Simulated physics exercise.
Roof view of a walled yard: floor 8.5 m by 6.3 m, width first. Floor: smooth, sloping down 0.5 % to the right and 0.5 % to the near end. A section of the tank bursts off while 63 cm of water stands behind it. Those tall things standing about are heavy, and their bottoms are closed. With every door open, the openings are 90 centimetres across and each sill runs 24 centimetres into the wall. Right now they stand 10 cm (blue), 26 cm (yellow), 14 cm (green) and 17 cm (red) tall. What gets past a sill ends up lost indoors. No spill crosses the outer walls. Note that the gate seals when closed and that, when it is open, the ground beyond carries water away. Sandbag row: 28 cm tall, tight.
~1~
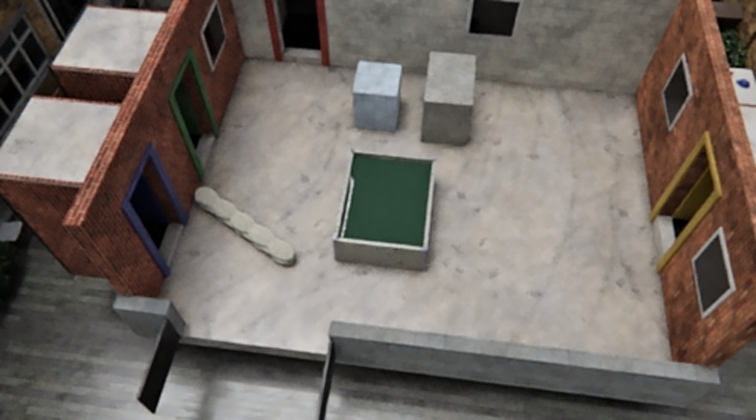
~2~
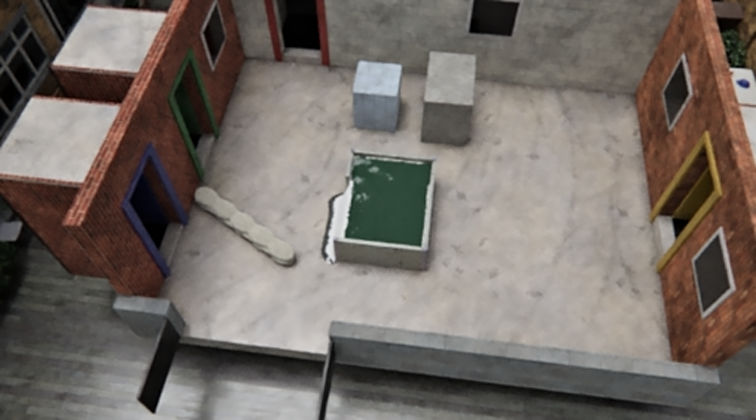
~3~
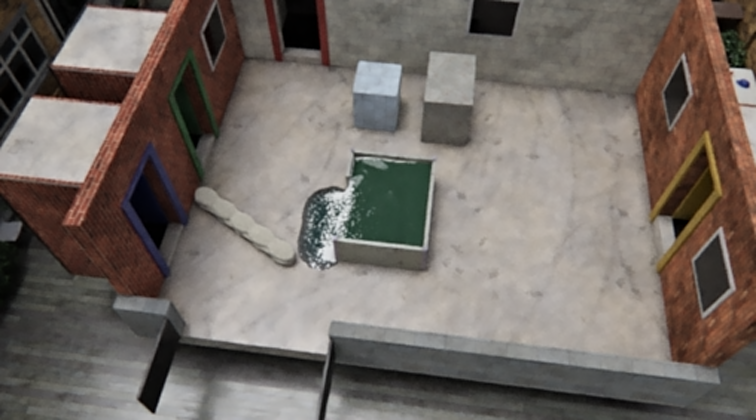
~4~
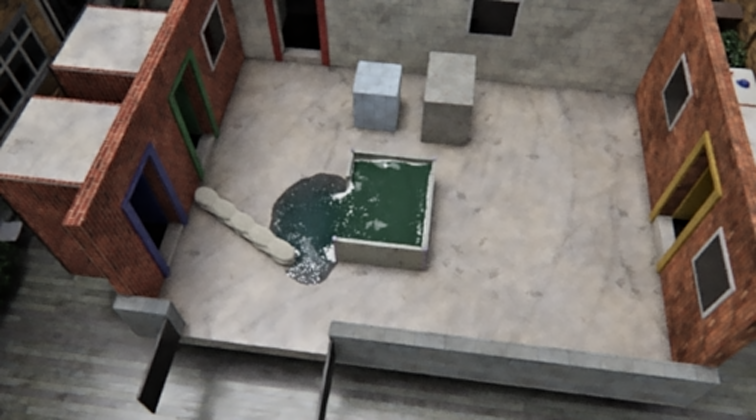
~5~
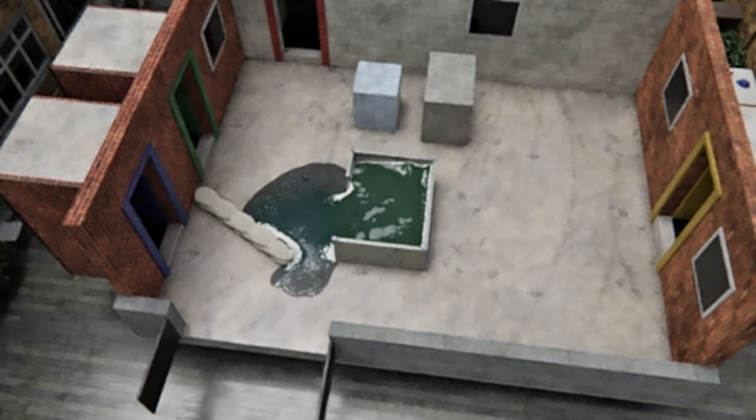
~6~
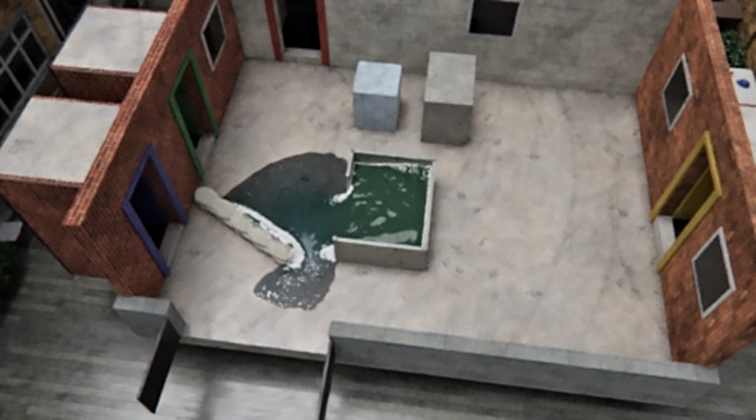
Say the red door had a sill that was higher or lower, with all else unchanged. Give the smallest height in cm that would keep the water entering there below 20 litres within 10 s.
Roughly 11.5 cm.
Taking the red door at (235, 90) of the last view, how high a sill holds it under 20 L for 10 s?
Minimum: Close to 7.5 cm.
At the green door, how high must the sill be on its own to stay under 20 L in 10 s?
For the green door, about 26 cm.
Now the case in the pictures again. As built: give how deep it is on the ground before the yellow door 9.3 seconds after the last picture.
Depth: Near 1.5 cm.
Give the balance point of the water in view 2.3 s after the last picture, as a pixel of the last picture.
(301, 185).
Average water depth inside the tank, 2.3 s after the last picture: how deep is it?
Some 17 cm.
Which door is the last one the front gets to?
That would be the yellow door.
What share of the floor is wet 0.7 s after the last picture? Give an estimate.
Around 15 per cent of the floor.
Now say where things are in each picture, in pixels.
In the first picture, still water, 63 cm deep, in the tank at (387, 200); the red door at (298, 26) is dry.
In the second picture, the gap is at (345, 222), the front 0.3 m out at (326, 248); the back of the tank holds 63 cm.
In the third picture, the gap is at (345, 222), the front 0.7 m out at (306, 217); the back of the tank holds 62 cm.
In the fourth picture, the front is at (273, 231), 1.3 m from the gap at (345, 223); 2.1 m2 of floor is wet, 56 cm left at the back.
In the fifth picture, the gap is at (345, 223), the front 1.8 m out at (246, 219); the back of the tank holds 53 cm.
In the sixth picture, water pours out at (345, 223) and has run 2.3 m, to (225, 203); about 6 cm deep outside, 52 cm at the back; 2.7 m in a straight line remain to the red door at (298, 26).
Then, 0.7 s after the last picture water covers 15 % of the floor, deepest (38 cm) near (289, 247); it has not reached the red door.
Then, 2.3 s after the last picture water covers 25 % of the floor, deepest (29 cm) near (244, 62); 13 cm at the red door, 0 litres in over its 17 cm sill.
Then, 9.3 s after the last picture water covers 50 % of the floor, deepest (8 cm) near (420, 97); 5 cm at the red door, 1 litre in over its 17 cm sill.
At the red door as built, the water peaked near 17 cm, 2.9 s after the last picture.
Run again over the same 10 s with other heights there, 26 litres in over 10.5 cm, 7 litres over 14 cm. The limit of 20 litres is kept from about 11.5 cm up.
